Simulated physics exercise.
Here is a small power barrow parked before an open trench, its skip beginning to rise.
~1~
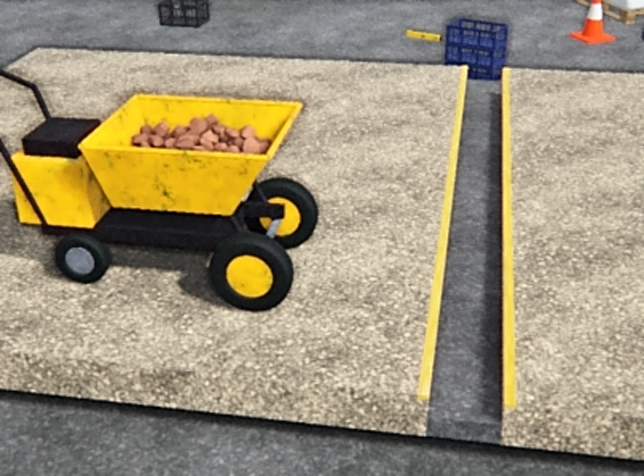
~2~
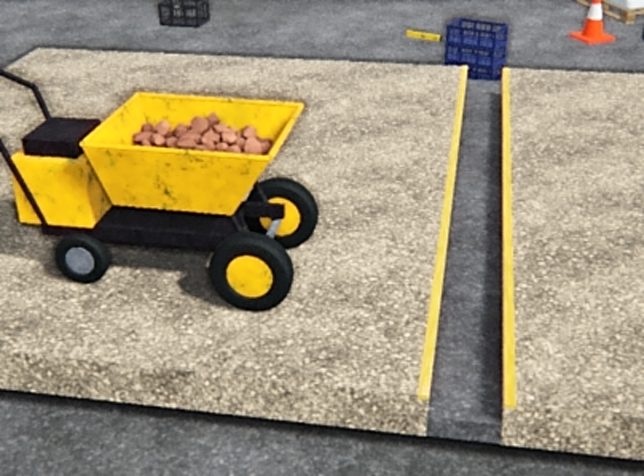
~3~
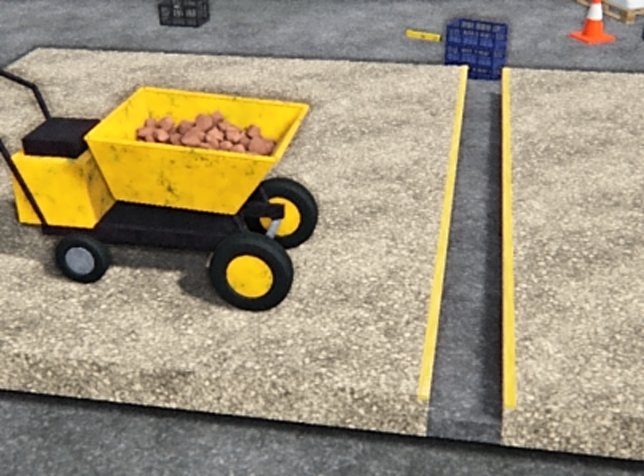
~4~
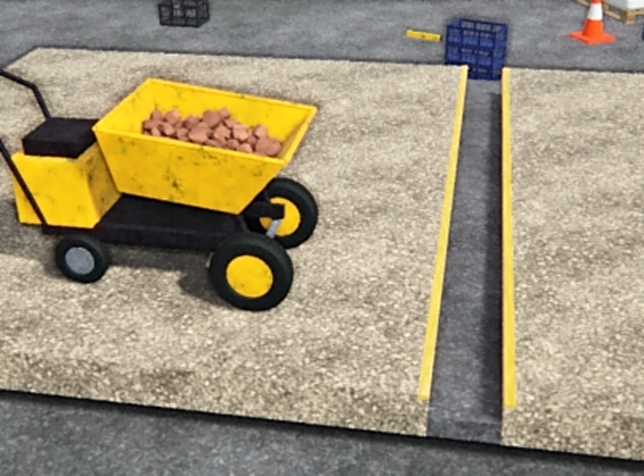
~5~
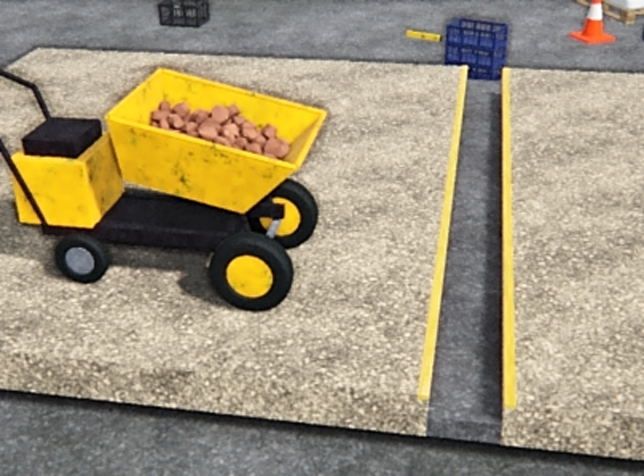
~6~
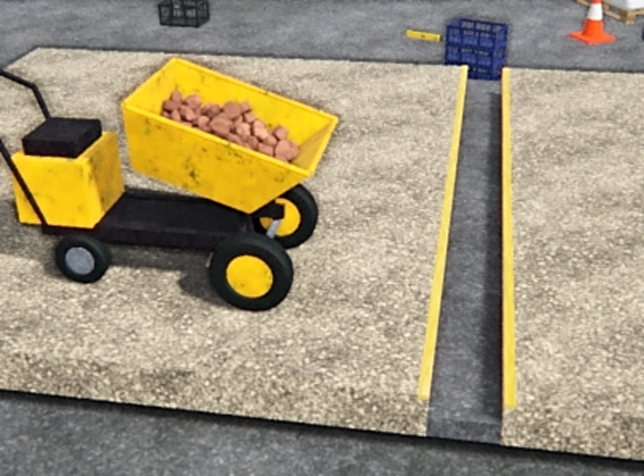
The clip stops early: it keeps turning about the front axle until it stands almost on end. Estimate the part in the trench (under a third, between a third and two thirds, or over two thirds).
In the trench: From one third to two thirds.
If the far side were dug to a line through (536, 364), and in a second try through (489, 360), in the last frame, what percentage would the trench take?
About 50 and 40 per cent.
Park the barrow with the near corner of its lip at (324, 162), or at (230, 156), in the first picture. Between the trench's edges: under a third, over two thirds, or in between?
The first try: Above two thirds. The second: Under a third.
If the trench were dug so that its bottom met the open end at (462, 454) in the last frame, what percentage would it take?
Some 50 per cent.
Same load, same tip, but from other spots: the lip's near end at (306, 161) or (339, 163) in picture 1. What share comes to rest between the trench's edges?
Near 80 % and 80 %.
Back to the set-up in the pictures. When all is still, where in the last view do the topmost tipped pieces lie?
At about (415, 266).
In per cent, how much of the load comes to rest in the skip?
It comes to 10 per cent or so.
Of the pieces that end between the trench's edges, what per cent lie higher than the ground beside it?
Roughly 15 in a hundred.
Soon, skip tipped steeply; all in the skip.
A while on, skip tipped right over; most in the skip; a small part short of the trench; a stray few in or heaped over the trench; a stray few falling.
Towards the end, skip tipped right over; about a quarter in the skip; about a third short of the trench; about half in or heaped over the trench; a stray few beyond it.
Finally, skip tipped right over; a small part in the skip; about a third short of the trench; about half in or heaped over the trench; a stray few beyond it.
